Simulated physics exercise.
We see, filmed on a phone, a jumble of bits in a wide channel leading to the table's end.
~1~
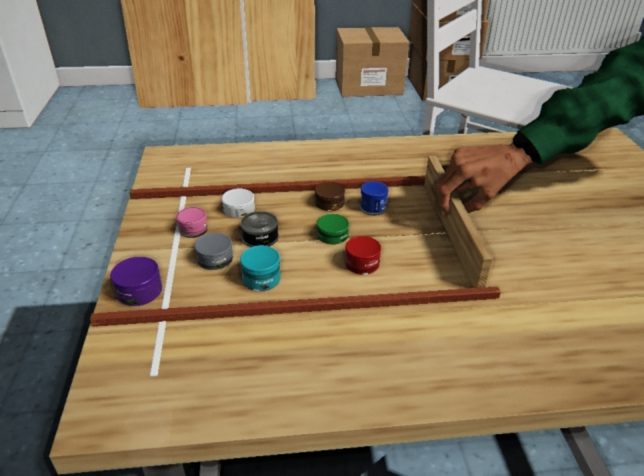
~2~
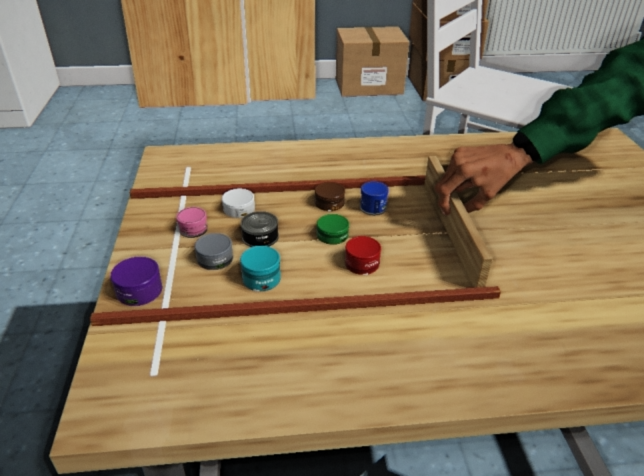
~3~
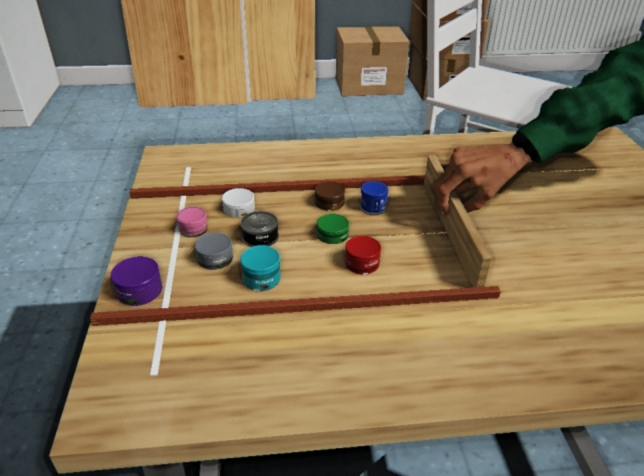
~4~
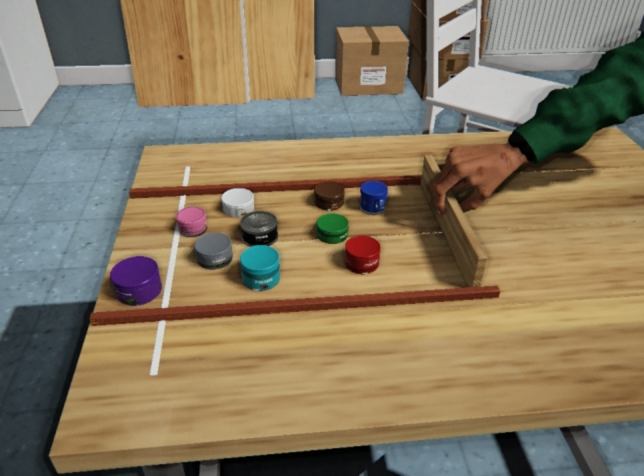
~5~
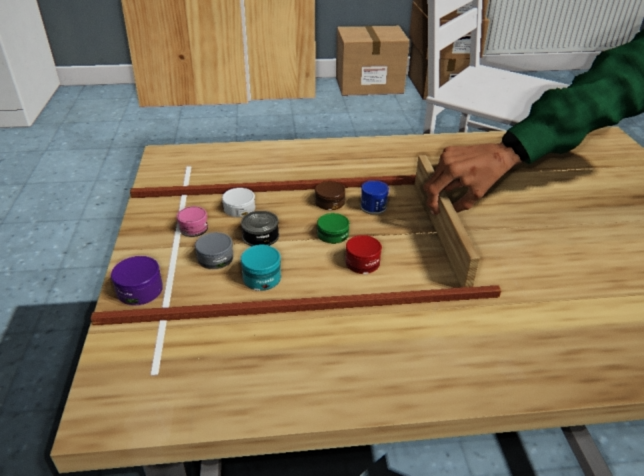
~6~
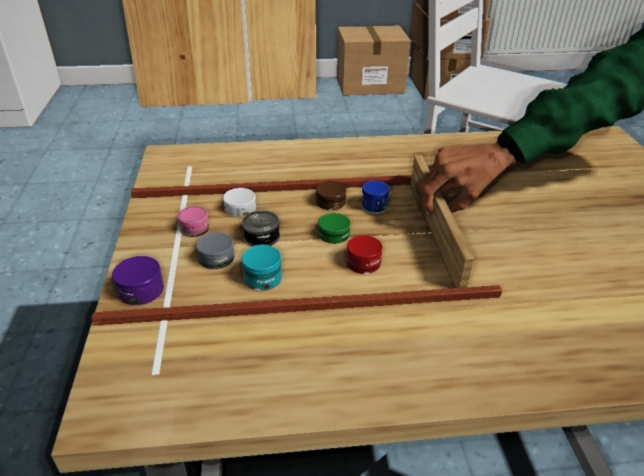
On a wooden table, a hand slides a board slightly left toward scattered coloured tubs.
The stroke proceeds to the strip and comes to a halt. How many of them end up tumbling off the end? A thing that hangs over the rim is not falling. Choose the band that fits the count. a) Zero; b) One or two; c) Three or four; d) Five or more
Answer: B.
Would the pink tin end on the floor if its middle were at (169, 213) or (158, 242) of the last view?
The pink tin goes over; comes down.
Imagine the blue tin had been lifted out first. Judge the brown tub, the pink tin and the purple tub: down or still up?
The brown tub remains - the pink tin ends up below - the purple tub remains.
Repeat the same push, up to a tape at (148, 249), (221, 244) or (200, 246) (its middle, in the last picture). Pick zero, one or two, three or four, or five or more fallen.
In order: Five or more, zero, no fall at all.
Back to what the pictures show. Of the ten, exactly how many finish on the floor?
The total comes to 1.
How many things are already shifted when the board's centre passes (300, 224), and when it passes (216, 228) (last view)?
Counts: 6 / 9.
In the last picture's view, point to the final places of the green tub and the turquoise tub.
Final positions - green tub around (160, 237), turquoise tub around (146, 291).
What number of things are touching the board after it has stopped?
The figure is 5.
Early on, none off yet; purple tub at rest near (139, 280); pink tin at rest near (194, 222); grey tub at rest near (216, 251).
A while later, none off yet; purple tub at rest near (139, 280); pink tin travelled about its own width near (156, 216); grey tub travelled about its own width near (182, 250).
Finally, the number that fall off is one or two; lost, pink tin.
